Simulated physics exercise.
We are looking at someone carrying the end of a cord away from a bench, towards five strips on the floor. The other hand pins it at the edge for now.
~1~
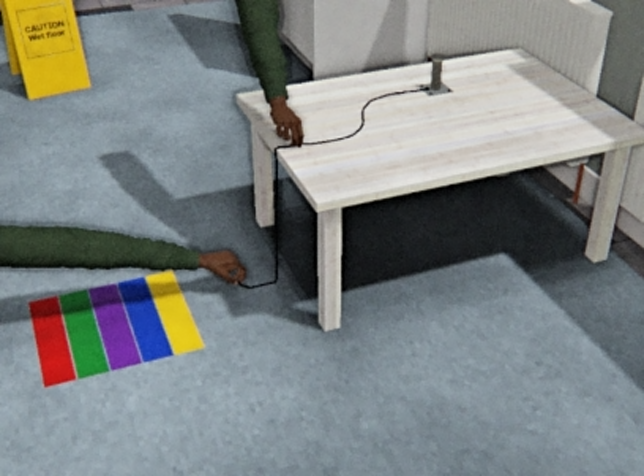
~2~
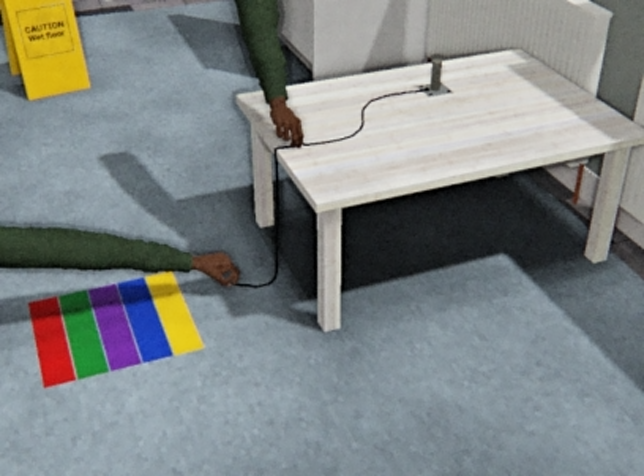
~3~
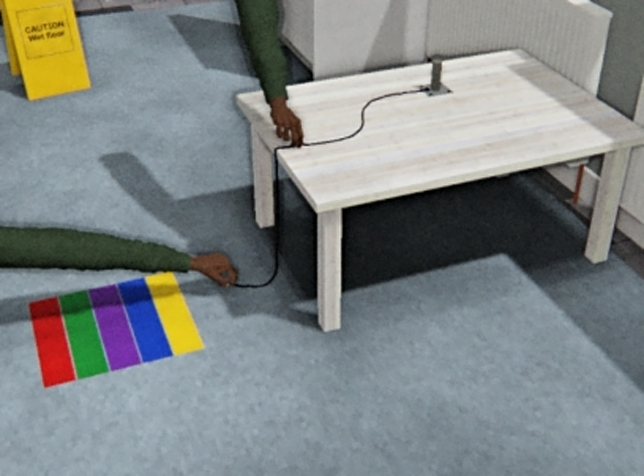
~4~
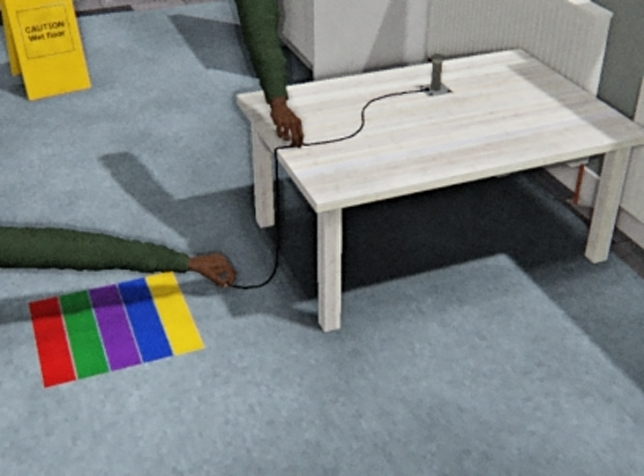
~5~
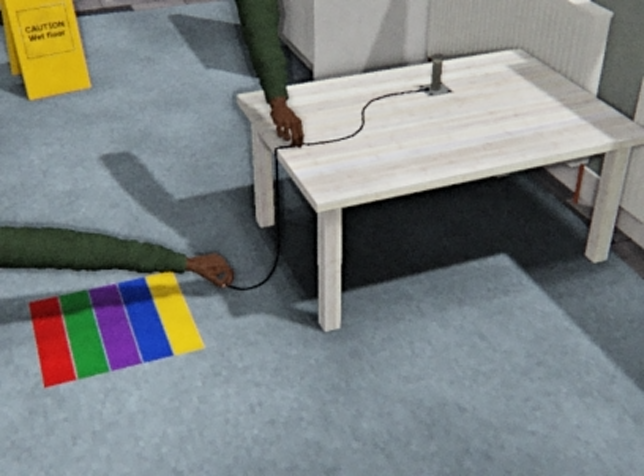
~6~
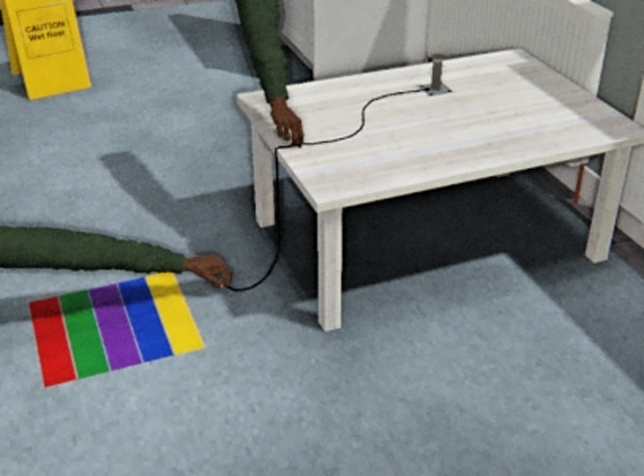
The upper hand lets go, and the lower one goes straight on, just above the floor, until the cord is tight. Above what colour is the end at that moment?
It gets as far as the purple strip.
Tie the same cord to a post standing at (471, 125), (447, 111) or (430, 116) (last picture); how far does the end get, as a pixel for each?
Try by try, around (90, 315), (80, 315) and (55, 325).
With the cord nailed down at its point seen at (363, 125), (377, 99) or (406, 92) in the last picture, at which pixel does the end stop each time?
Try by try, around (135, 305), (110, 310) and (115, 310).
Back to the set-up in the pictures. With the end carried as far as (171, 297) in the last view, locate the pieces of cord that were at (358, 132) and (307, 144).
Near (327, 129) and (280, 147).
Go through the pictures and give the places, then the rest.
End (238, 281); yellow (184, 336); blue (153, 343); purple (122, 351); green (90, 359); red (57, 367), in the first picture.
End (231, 283); cord through (401, 94) (363, 112) (343, 139) (278, 151) (278, 214) (277, 269), in the second picture.
End (230, 283), in the third picture.
End (228, 284); cord through (402, 94) (363, 112) (343, 139) (278, 151) (279, 214) (275, 269), in the fourth picture.
End (226, 284), in the fifth picture.
End (224, 284); cord through (402, 93) (363, 112) (343, 139) (278, 150) (278, 214) (271, 269), in the sixth picture.
Soon after, end near (171, 297); over yellow.
After that, end near (133, 305); over blue.
At the stop, end near (109, 311); over purple. The purple one.
